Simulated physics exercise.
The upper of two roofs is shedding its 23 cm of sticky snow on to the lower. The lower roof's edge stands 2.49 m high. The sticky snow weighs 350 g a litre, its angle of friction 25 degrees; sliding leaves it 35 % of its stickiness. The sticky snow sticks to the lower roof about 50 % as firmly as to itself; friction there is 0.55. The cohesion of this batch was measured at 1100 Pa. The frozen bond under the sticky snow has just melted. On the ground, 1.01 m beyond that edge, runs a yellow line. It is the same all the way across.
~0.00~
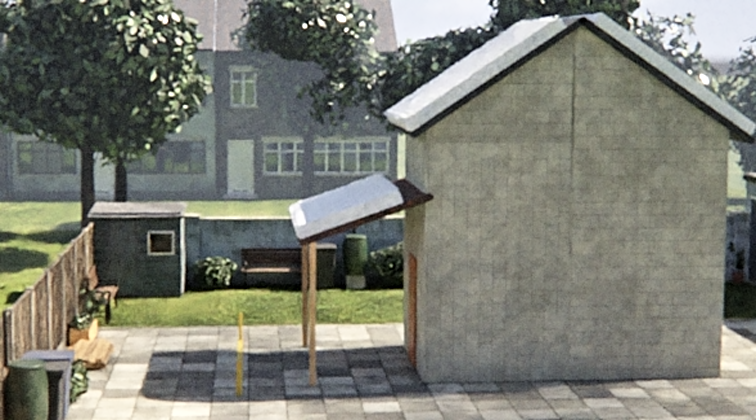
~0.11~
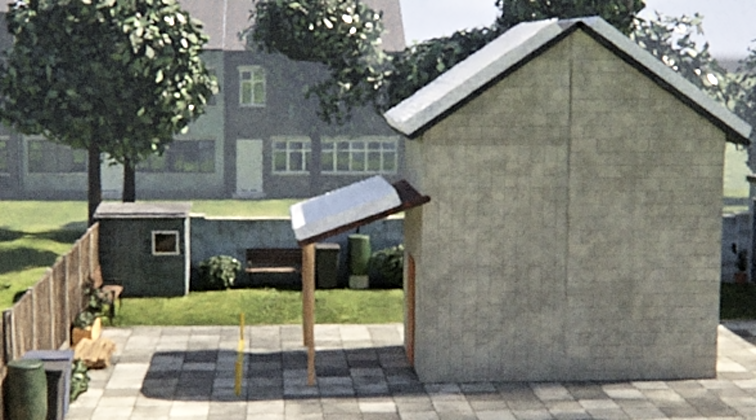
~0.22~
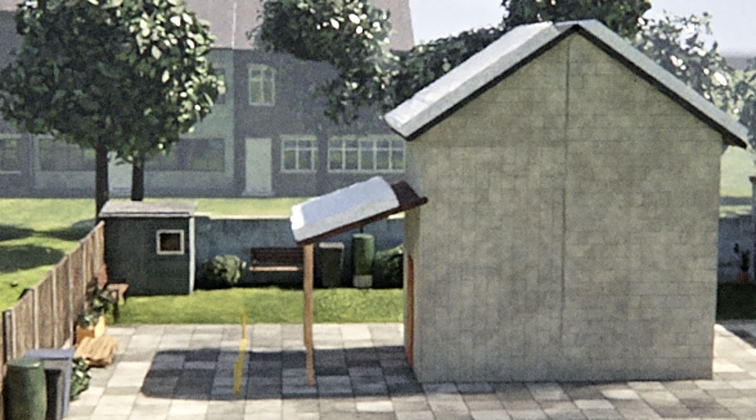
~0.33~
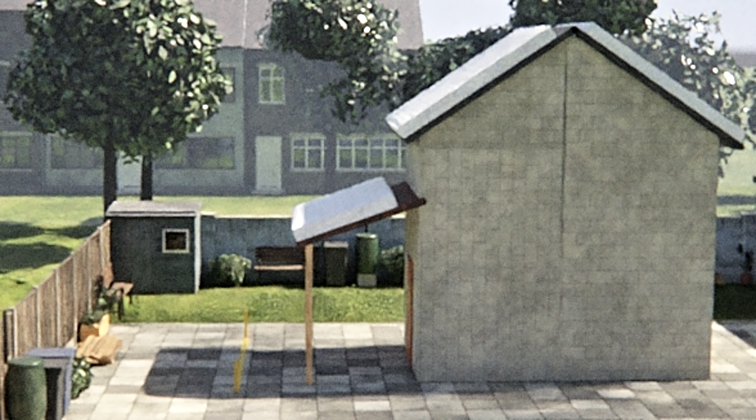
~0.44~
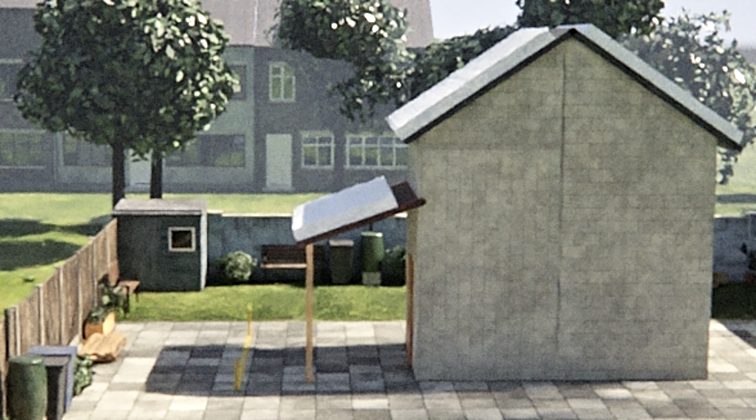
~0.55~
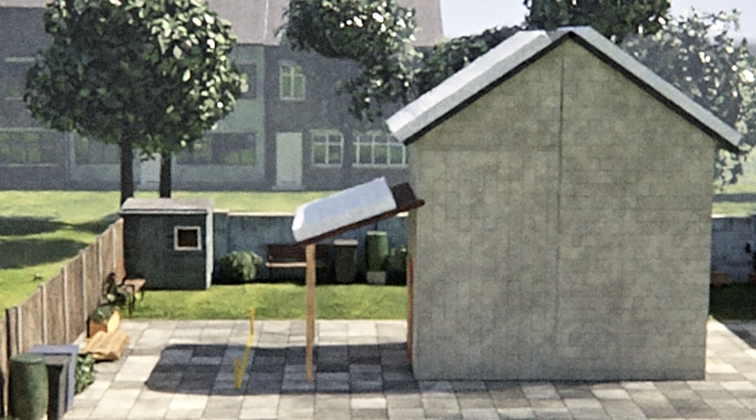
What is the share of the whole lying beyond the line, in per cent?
Close to 2 per cent.
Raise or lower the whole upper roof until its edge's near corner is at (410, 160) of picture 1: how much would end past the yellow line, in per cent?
It would be near 0 %.
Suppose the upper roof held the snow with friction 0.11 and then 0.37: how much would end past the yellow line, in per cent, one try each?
In turn about 40 %, 18 %.
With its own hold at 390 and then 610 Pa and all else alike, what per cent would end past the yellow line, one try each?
In that order: 35 %, 20 %.
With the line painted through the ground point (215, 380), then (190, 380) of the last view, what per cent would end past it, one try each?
In turn about 0 %, 0 %.
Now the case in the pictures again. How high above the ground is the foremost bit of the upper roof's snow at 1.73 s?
Some 3.2 m.
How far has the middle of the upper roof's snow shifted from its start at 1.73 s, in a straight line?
Roughly 1.0 m.
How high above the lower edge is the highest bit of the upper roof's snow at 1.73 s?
Some 3.1 m.
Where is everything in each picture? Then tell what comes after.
The first picture shows leading edge of the sticky snow at (409, 129).
The second picture shows leading edge of the sticky snow at (407, 132), its middle shifted 3 mm.
The third picture shows leading edge of the sticky snow at (404, 134), its middle shifted 10 mm.
The fourth picture shows leading edge of the sticky snow at (402, 136), its middle shifted 2.0 cm.
The fifth picture shows leading edge of the sticky snow at (401, 138), its middle shifted 3.7 cm, 1 % of it past the upper edge, in one piece.
The sixth picture shows leading edge of the sticky snow at (399, 130), its middle shifted 6.1 cm, 2 % of it past the upper edge, in one piece.
After 1.09 s, none is below the lower edge and 0 % is past the line.
After 1.73 s, none is below the lower edge and 0 % is past the line.
After 2.36 s, none is below the lower edge and 0 % is past the line.
After 3.00 s, none is below the lower edge and 0 % is past the line.
After 6.00 s, at the end, 22 % is below the lower edge and 2 % is past the line.
